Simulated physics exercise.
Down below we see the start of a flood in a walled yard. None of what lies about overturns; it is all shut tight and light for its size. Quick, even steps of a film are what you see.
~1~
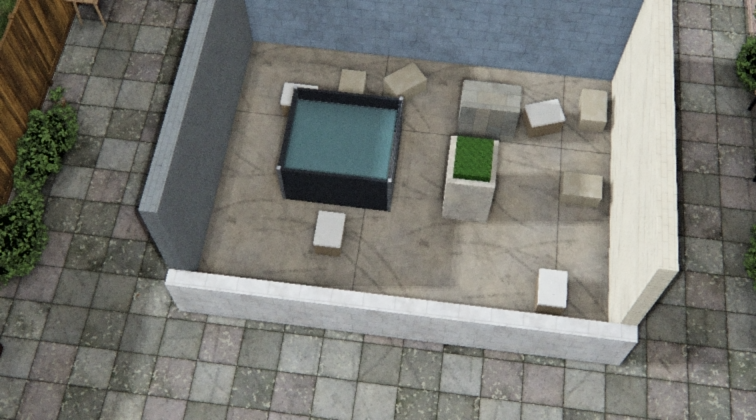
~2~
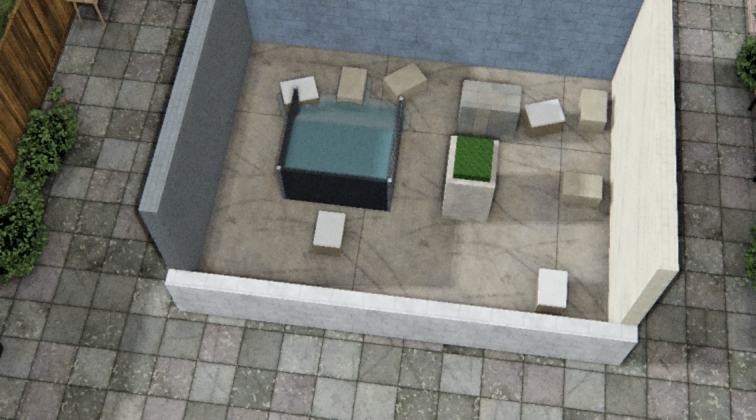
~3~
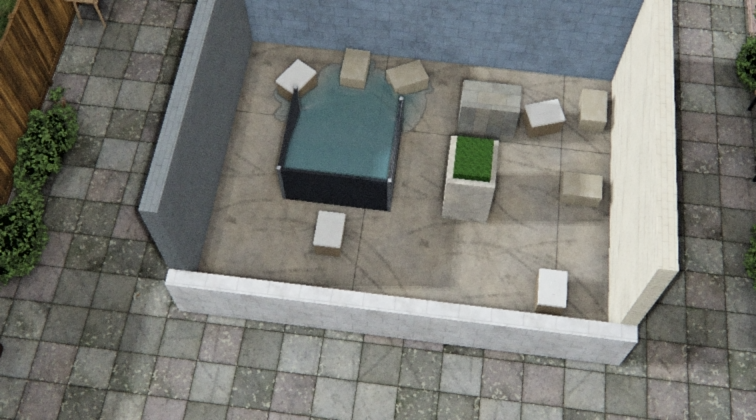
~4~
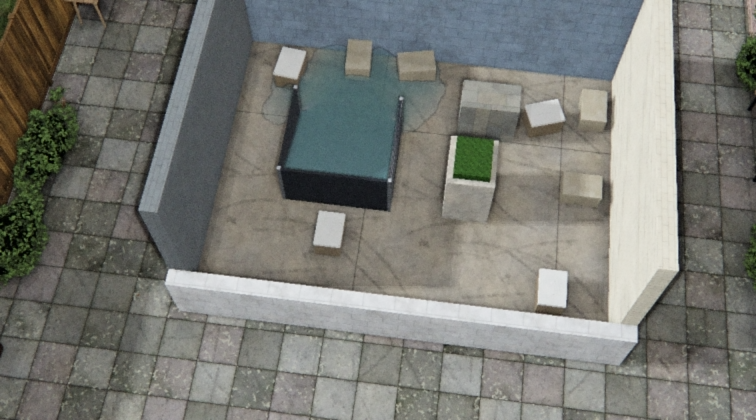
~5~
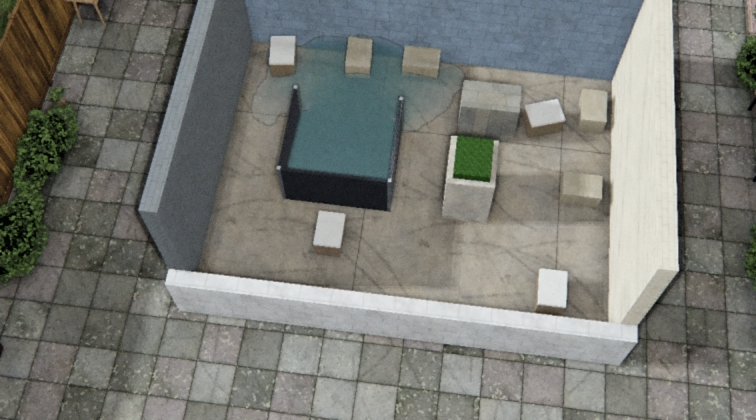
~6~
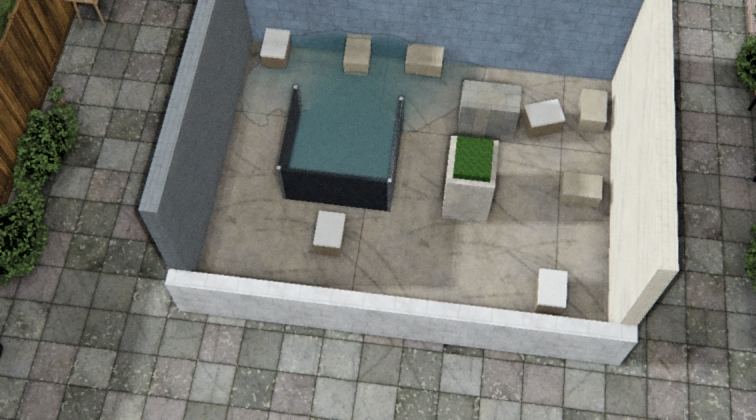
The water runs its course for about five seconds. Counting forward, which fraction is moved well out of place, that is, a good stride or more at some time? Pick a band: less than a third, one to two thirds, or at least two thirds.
The fraction is at least two thirds of them.
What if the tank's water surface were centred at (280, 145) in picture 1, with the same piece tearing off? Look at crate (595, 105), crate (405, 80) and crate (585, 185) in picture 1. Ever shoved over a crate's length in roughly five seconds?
Covered the distance, covered the distance, covered the distance.
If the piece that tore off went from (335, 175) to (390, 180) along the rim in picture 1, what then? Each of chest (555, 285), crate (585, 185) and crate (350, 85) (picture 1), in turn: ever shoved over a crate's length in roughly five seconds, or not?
Travels that far, travels that far, falls short.
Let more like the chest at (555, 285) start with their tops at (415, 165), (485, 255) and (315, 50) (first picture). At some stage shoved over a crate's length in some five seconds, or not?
Copy one: Barely shifts; copy two: Barely shifts; copy three: Slides well clear.
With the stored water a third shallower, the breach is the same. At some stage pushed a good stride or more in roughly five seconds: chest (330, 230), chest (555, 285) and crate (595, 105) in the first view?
As asked: Fell short, fell short, went the distance.
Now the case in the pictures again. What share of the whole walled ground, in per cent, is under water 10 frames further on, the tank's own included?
Roughly 45 %.
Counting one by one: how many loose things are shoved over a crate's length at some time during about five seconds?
7.
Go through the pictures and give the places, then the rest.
In the first frame, a chest at (299, 95) rests on the ground; a crate at (351, 85) rests on the ground; 0 of 8 have shifted.
In the second frame, a chest at (299, 89) rests on the ground, close to its start; a crate at (352, 83), on the bottom, close to its start; 1 of 8 have shifted.
In the third frame, a chest at (296, 76) rests on the ground, a stride from its start; a crate at (355, 64), on the bottom, a stride from its start; 3 of 8 have shifted.
In the fourth frame, a chest at (290, 62) rests on the ground, a stride from its start; a crate at (359, 54), on the bottom, a stride from its start; 3 of 8 have shifted.
In the fifth frame, a chest at (282, 49) rests on the ground, a stride from its start; a crate at (359, 52), afloat, a stride from its start; 3 of 8 have shifted.
In the sixth frame, a chest at (275, 42) rests on the ground, a stride from its start; a crate at (358, 49), afloat, a stride from its start; 3 of 8 have shifted.
A moment on, 3 of 8 are well off their spots; 2 afloat.
Next, 3 of 8 are well off their spots; 3 afloat.
Later, 5 of 8 are well off their spots; 4 afloat.
In the end, 6 of 8 are well off their spots, and 7 have been at some point; 5 afloat.
